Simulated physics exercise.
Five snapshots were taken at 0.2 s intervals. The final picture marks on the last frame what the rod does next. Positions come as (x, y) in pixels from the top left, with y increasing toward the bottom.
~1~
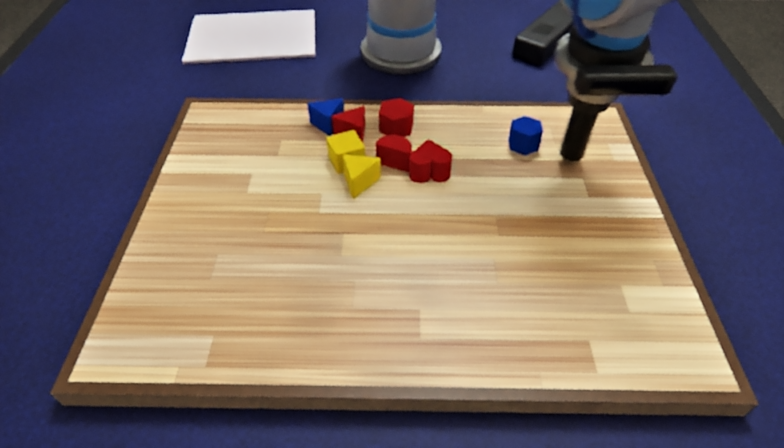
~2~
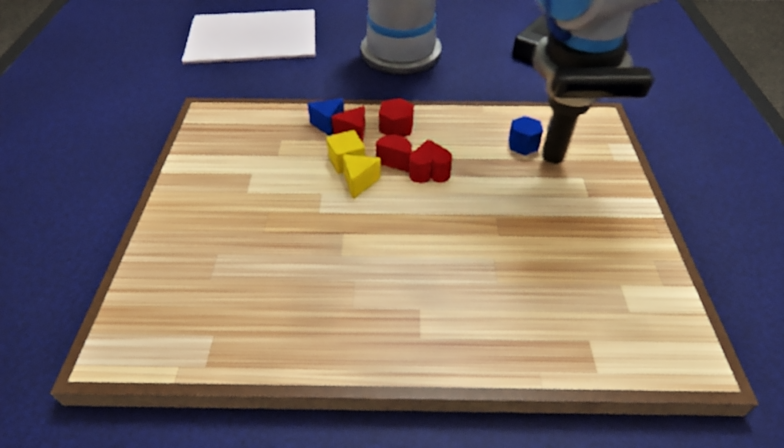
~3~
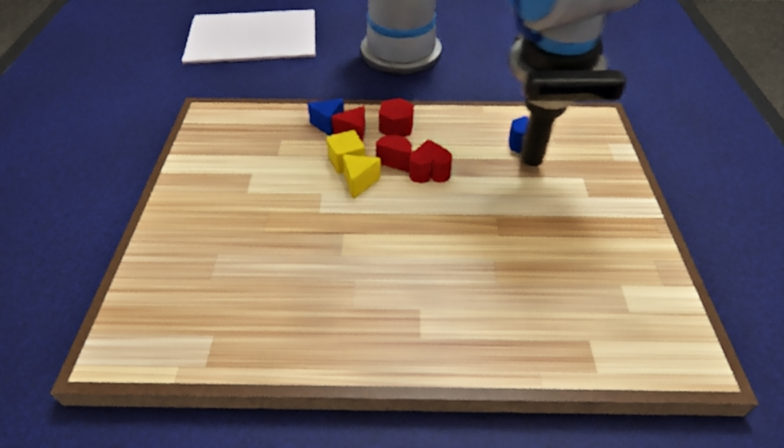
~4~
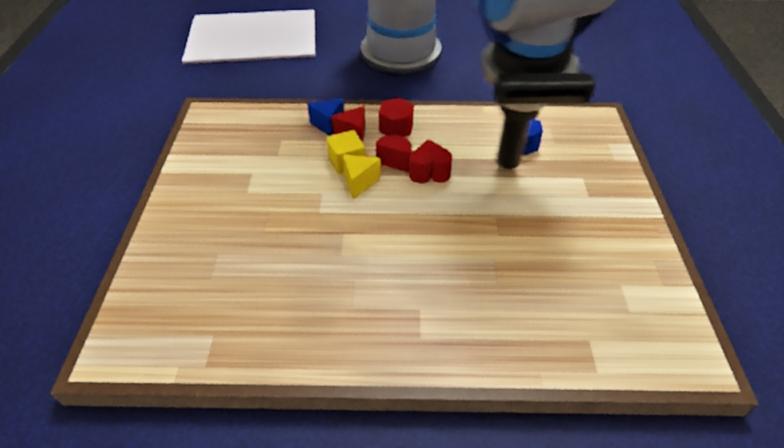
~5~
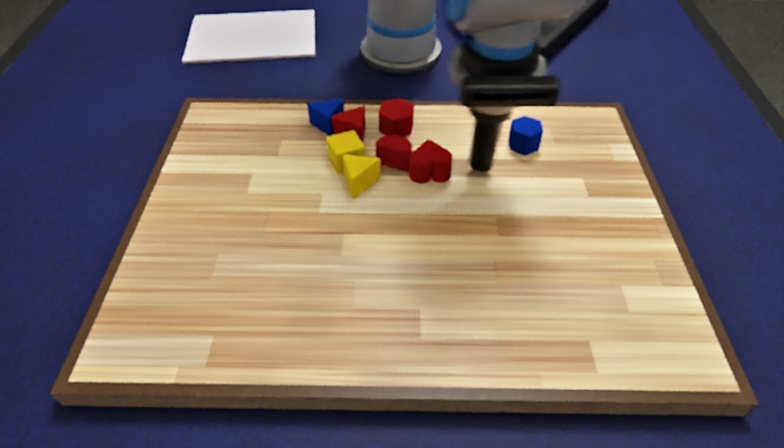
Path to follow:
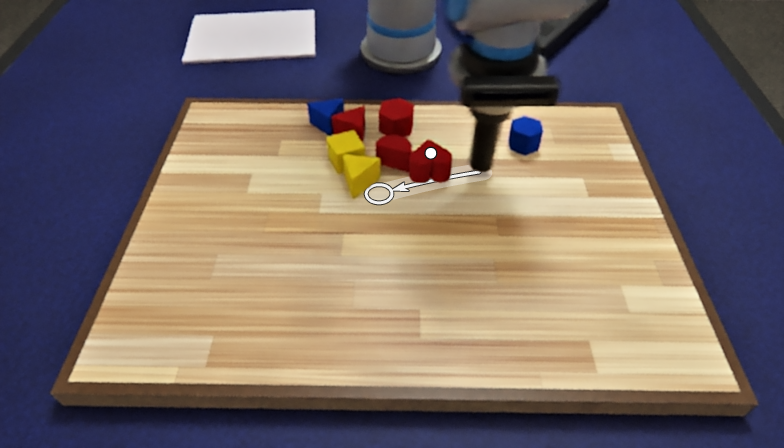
A robot arm holding a dark rod slid steadily left across the top of the wooden board, passing in front of a blue block toward the red and yellow blocks, which all stayed still.
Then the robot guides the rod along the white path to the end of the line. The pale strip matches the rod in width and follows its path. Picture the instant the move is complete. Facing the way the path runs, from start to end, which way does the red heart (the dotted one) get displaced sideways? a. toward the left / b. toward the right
b
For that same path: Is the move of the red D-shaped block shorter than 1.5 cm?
I expect not.
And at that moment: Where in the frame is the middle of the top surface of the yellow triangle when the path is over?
At (335, 163).
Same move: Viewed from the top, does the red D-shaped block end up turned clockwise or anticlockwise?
Its spin: Clockwise.
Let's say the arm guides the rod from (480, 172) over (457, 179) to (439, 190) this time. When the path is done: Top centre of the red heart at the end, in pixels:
My prediction: (410, 159).
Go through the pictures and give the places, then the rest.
The first frame shows lower end of the rod at (571, 154), tops of blocks, yellow square block at (345, 142), yellow triangle at (359, 164), red D-shaped block at (396, 142), red heart at (431, 153).
The second frame shows rod at (553, 156), blocks as before.
The third frame shows rod at (532, 159), blocks as before.
The fourth frame shows rod at (508, 161), blocks as before.
The fifth frame shows rod at (481, 164), yellow square block at (345, 142), yellow triangle at (359, 164), red D-shaped block at (396, 142), red heart at (431, 153).
The drawn path runs from (480, 172) via (430, 181), ending at (379, 194); the dot is on the red heart.
What follows on the original path. One third of the way, rod at (447, 170); red D-shaped block at (389, 141), turned 25° clockwise; red heart at (414, 155).
Two thirds of the way, rod at (413, 177); yellow triangle at (348, 163), turned 40° anticlockwise; red D-shaped block at (377, 137), turned 75° clockwise; red heart at (382, 157), turned 25° clockwise.
At the end, rod at (379, 186); yellow square block at (340, 137); yellow triangle at (335, 163), turned 55° anticlockwise; red D-shaped block at (375, 136), turned 85° clockwise; red heart at (361, 157), turned 80° clockwise.
